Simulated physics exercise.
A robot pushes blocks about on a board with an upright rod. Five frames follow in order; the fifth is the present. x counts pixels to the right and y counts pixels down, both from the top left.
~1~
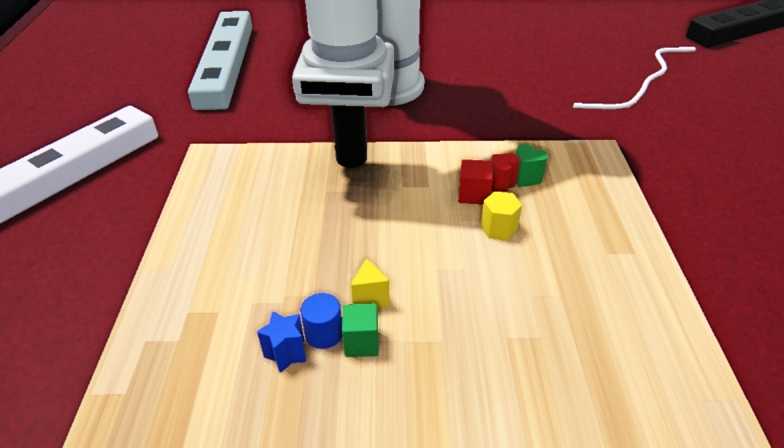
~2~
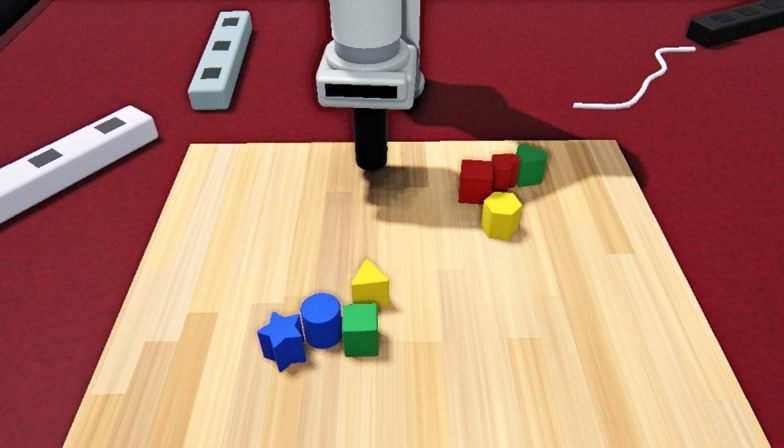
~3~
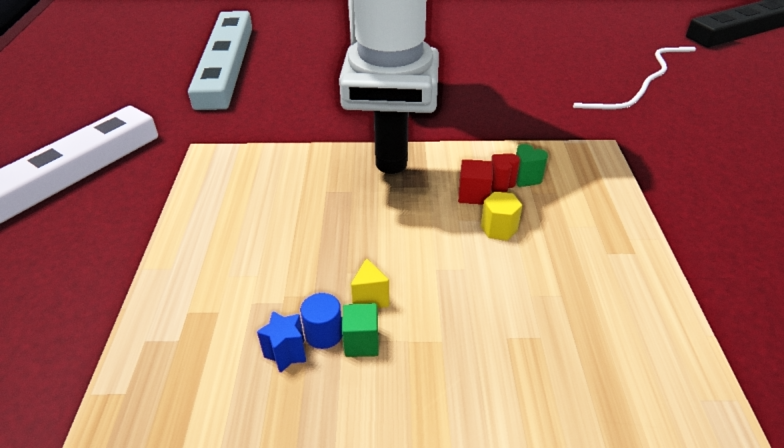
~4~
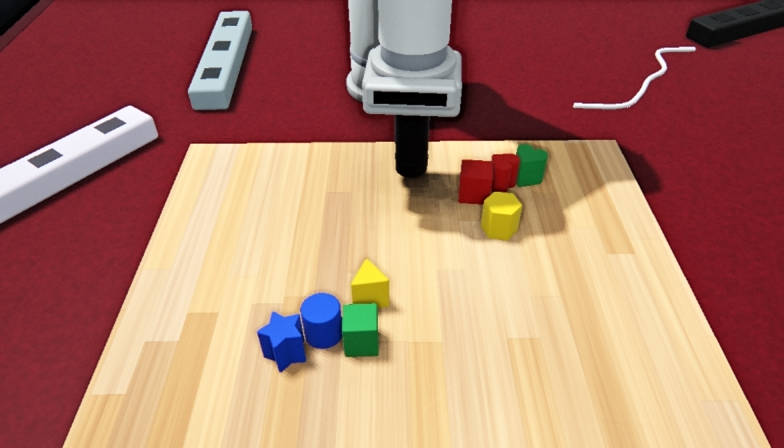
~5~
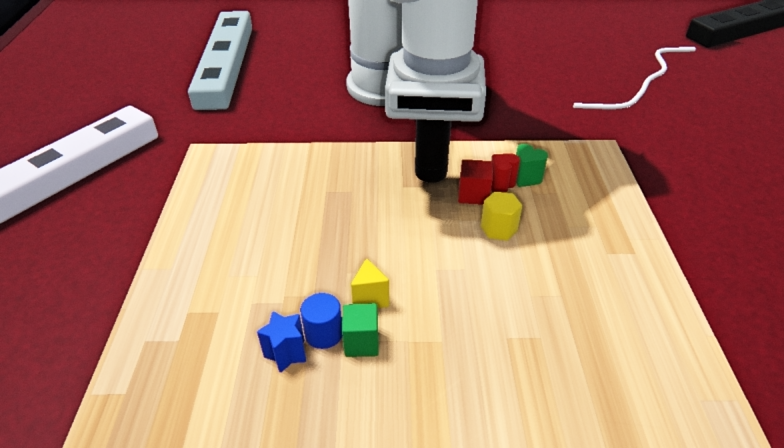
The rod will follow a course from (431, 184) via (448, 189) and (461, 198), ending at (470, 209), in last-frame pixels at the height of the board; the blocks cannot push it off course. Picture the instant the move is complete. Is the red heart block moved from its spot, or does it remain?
Here's my answer: The red heart block gets displaced.
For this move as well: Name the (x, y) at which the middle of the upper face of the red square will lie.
I'd guess (506, 180).
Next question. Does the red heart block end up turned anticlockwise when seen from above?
I believe so.
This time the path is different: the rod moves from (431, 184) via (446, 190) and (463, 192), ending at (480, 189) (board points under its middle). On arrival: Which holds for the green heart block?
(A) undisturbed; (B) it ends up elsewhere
That would be B.
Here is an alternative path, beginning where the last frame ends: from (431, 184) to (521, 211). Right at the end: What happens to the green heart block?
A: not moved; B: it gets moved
My pick is B.
On the path given first. Halfway along, rod (456, 182); red square (491, 173); red heart block (515, 162), turned 15° anticlockwise; green heart block (536, 151).
At the end, rod (471, 199); red square (506, 180), turned 15° anticlockwise; yellow hexagonal block still; red heart block (522, 164), turned 40° anticlockwise; green heart block (538, 151), turned 15° anticlockwise.
